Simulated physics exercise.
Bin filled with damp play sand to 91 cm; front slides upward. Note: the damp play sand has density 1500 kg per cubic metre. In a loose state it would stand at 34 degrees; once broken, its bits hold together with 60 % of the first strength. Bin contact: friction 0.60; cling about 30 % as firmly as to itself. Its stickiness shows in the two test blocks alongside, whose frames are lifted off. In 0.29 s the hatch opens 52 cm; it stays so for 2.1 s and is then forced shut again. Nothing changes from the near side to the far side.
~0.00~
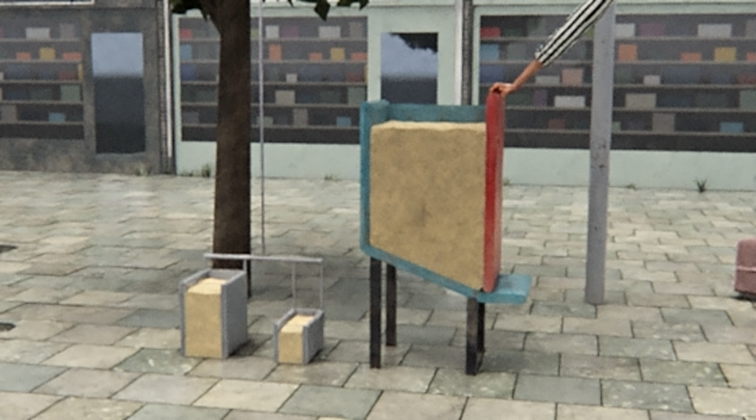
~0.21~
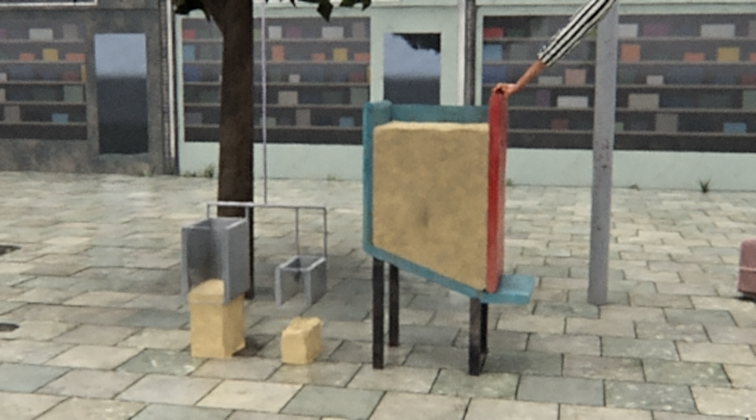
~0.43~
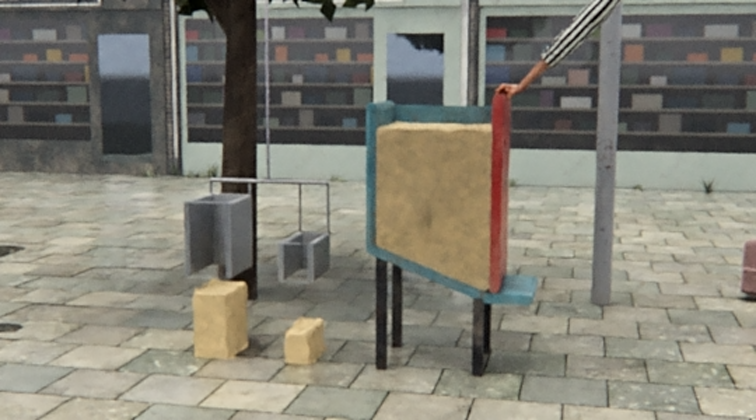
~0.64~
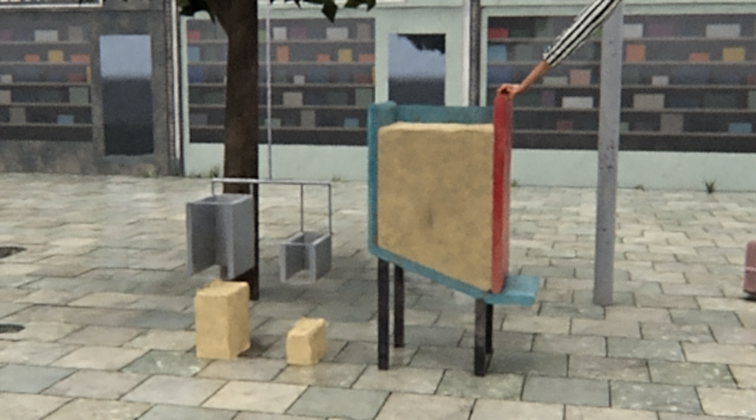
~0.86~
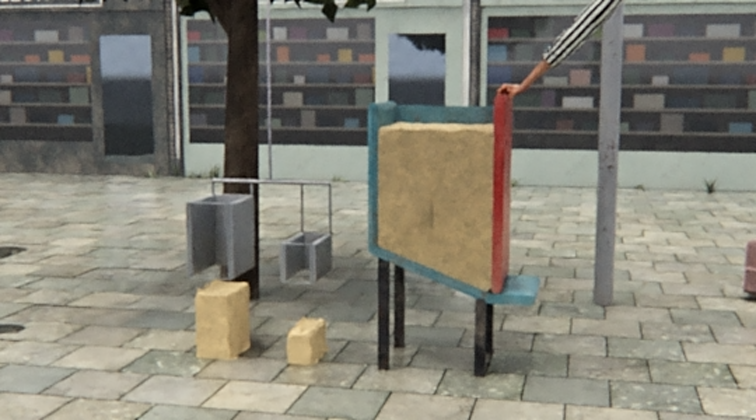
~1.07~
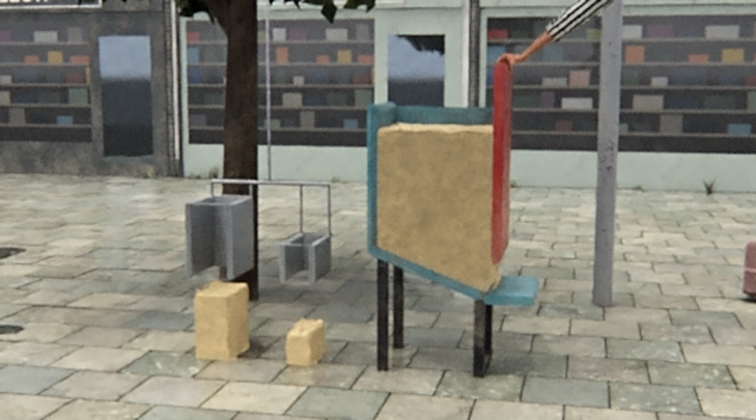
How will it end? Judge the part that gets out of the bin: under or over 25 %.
Verdict: Under.
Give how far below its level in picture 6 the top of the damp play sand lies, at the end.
2 cm.
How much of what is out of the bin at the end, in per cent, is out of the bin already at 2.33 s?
It is about 10 %.
After 1.65 s, the hatch is 52 cm open and 0 % is out.
After 2.33 s, the hatch is 52 cm open and 2 % is out.
After 3.02 s, the hatch is 52 cm open and 9 % is out.
After 3.70 s, the hatch is 13 cm open and 14 % is out.
After 4.28 s, the hatch is shut and 15 % is out.
